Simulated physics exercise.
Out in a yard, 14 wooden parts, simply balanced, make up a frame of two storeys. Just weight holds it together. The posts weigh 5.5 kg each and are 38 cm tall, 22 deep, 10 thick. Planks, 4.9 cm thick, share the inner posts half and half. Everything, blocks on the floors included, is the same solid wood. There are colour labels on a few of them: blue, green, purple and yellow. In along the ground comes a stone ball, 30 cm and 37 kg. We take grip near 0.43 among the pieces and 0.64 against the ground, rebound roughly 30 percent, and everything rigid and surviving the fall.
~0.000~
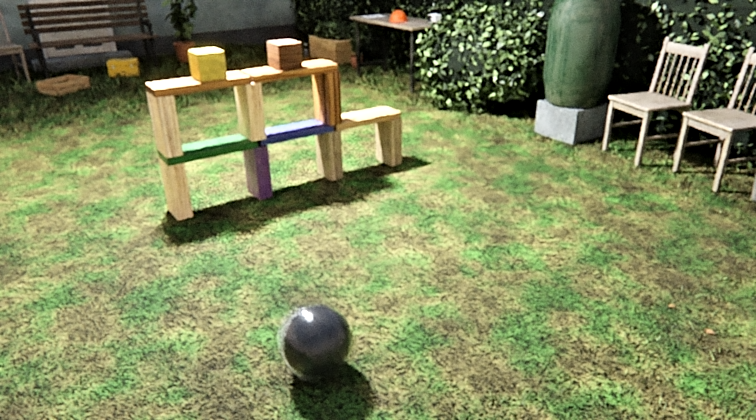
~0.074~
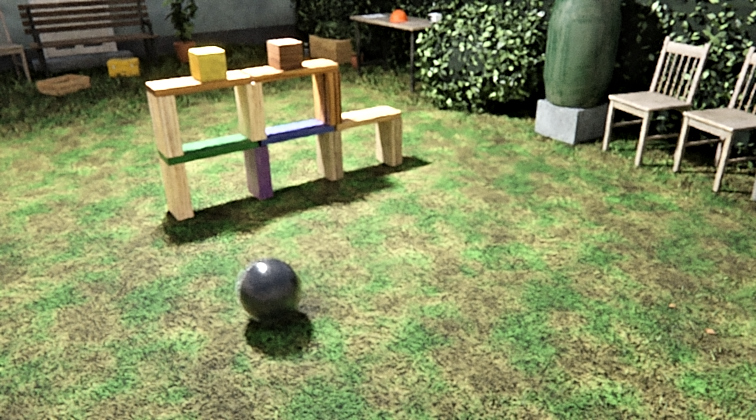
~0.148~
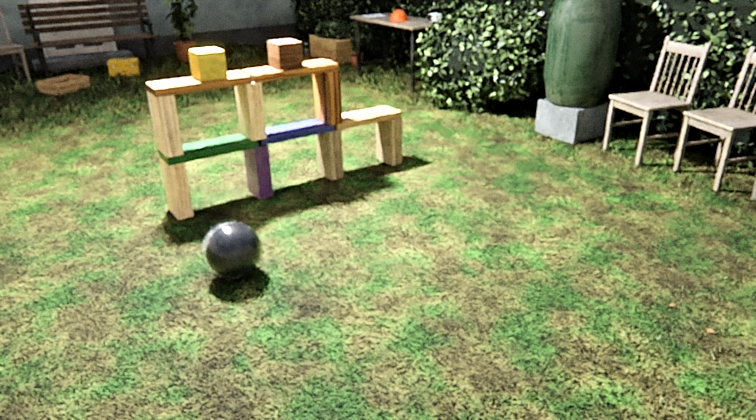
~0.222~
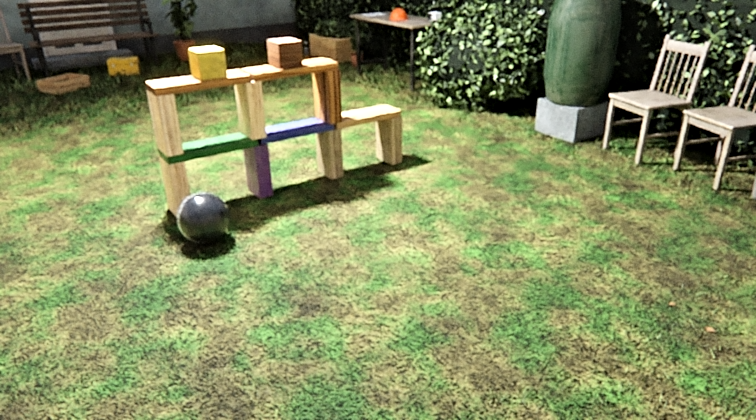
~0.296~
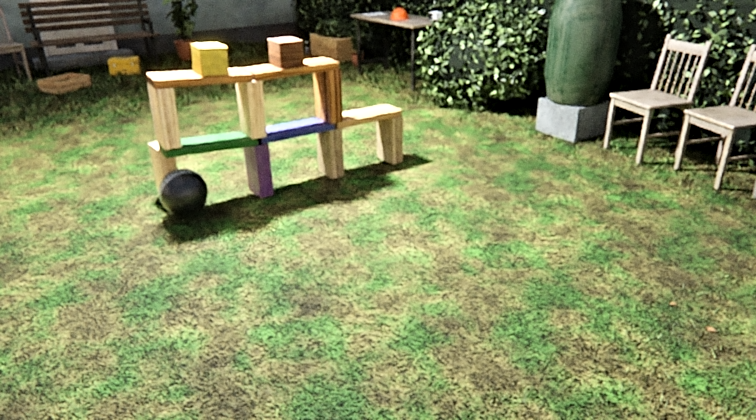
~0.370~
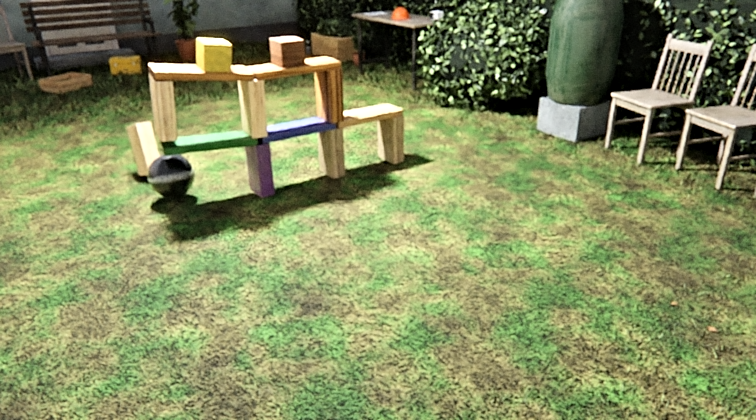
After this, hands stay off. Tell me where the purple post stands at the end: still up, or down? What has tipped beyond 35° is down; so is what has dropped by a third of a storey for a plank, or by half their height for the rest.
At the end the purple post is still up.
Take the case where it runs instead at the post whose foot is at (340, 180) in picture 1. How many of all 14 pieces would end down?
With that change, the count would be 7.
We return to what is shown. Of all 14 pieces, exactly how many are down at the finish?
Count: 5.
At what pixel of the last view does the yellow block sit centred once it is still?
Roughly (52, 238).
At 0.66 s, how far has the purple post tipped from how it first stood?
Some 0 degrees.
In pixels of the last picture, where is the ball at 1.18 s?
(88, 88), roughly.
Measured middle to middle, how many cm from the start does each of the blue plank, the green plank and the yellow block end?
The blue one ends 0 cm from its start, the green one 20 cm and the yellow one 140 cm.
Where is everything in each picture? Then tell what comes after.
In the first picture (we follow the side turned to the camera), ball (316, 341) 1.62 m from contact, 6.2 m/s; purple post (264, 174); blue plank (292, 128); green plank (209, 145); no piece has moved.
Ball (270, 290) 1.16 m from contact, 6.2 m/s; purple post (264, 174), in the second picture.
Ball (233, 250) 70 cm from contact, 6.2 m/s; purple post (264, 173), in the third picture.
Ball (204, 218) 24 cm from contact, 6.2 m/s; purple post (264, 172), in the fourth picture.
Ball (184, 192) after contact, 4.1 m/s; purple post (265, 172); yellow block (214, 62) tipped 4°; steepest lean 4°, the plank at (206, 81); 5 stirred so far, in the fifth picture.
Ball (172, 176) after contact, 4.1 m/s; purple post (266, 171); yellow block (218, 59) tipped 8°; green plank (209, 139) displaced 46 mm; steepest lean 17°, the post at (138, 151); 5 stirred so far, in the sixth picture.
Around 0.66 s, ball still moving; 5 of the 14 pieces down; purple post unmoved; green plank tipped 41°, 18 cm lower.
Around 1.18 s, ball still moving; 5 of the 14 pieces down; purple post displaced 26 mm; yellow block on its side.
Finally (2.5 s), ball rolling away; 5 of the 14 pieces down; purple post displaced 26 mm; yellow block on its side; green plank tipped 39°, 20 cm lower. Seen by the last camera, middles, purple post near (263, 166), yellow block near (52, 238).
